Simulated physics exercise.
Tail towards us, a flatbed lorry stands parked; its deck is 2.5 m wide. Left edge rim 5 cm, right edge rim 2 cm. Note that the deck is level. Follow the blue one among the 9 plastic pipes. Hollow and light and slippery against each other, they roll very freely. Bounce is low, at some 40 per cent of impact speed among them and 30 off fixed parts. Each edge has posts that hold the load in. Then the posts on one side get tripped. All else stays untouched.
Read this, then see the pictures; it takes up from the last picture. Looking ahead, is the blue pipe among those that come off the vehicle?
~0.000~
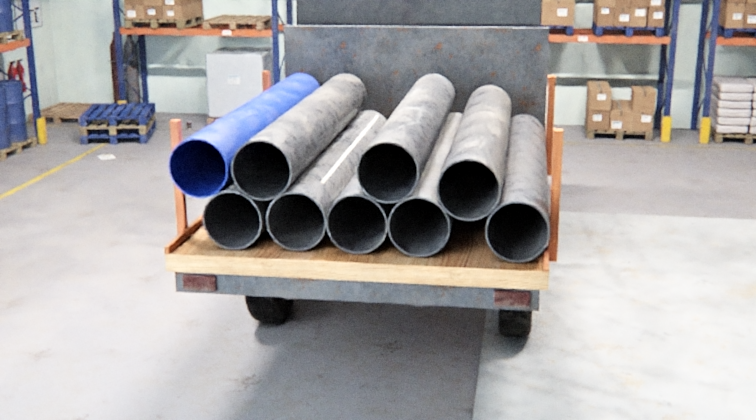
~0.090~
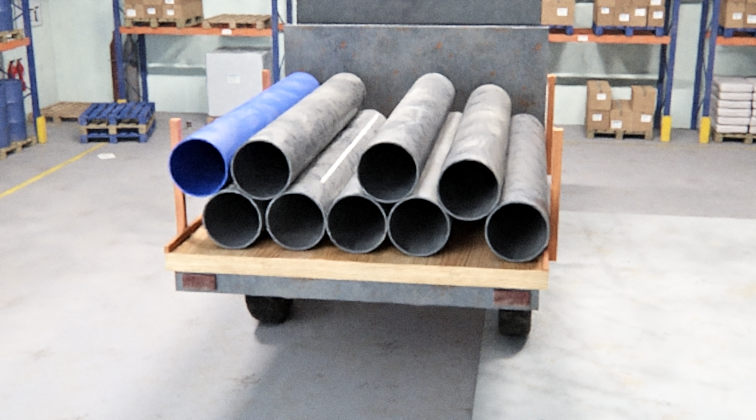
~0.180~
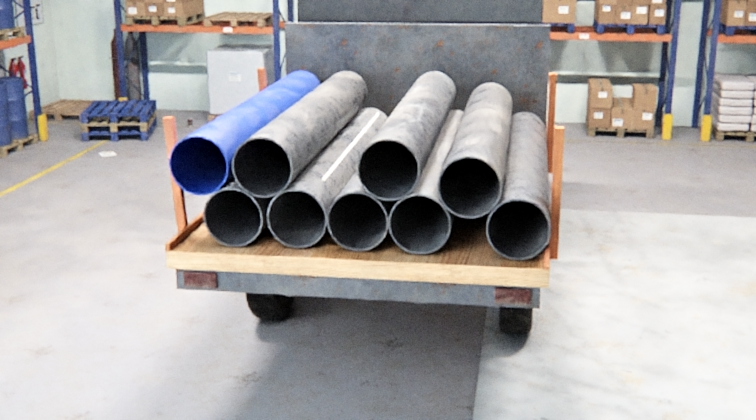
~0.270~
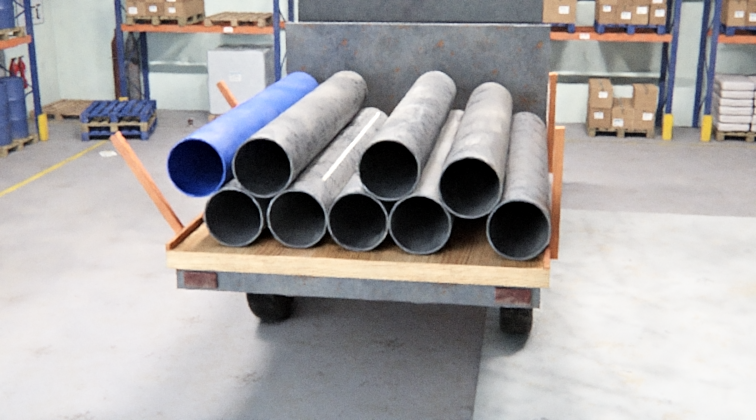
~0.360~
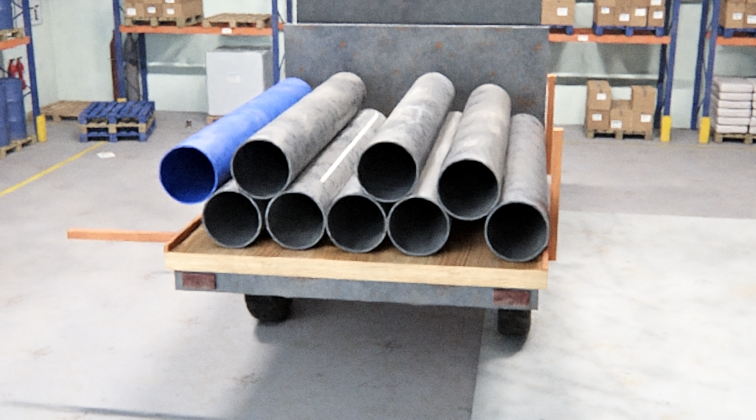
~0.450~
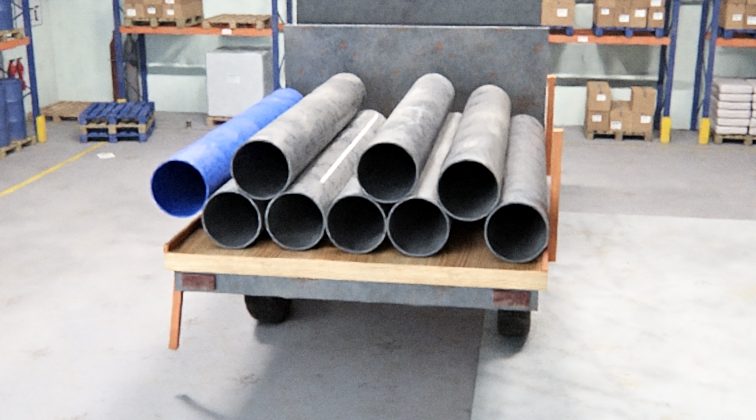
I'd say blue tumbles off.
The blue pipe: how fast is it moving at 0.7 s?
It moves at about 0.8 m/s.
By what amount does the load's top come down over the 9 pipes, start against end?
Comparing start and end, it's lower by about 0 cm.
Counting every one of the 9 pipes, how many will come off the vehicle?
Altogether that makes 1.
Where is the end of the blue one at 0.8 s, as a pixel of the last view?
Estimated pixel position: About (146, 221).
By 0.7 s, blue is dropping off the left side; 1 off so far.
By 0.8 s, blue is dropping off the left side; 1 off so far.
By 0.9 s, blue is dropping off the left side; 1 off so far.
By 1.0 s, blue is dropping off the left side; 1 off so far.
Finally (4.4 s), blue is on the ground to the left; 1 off so far.
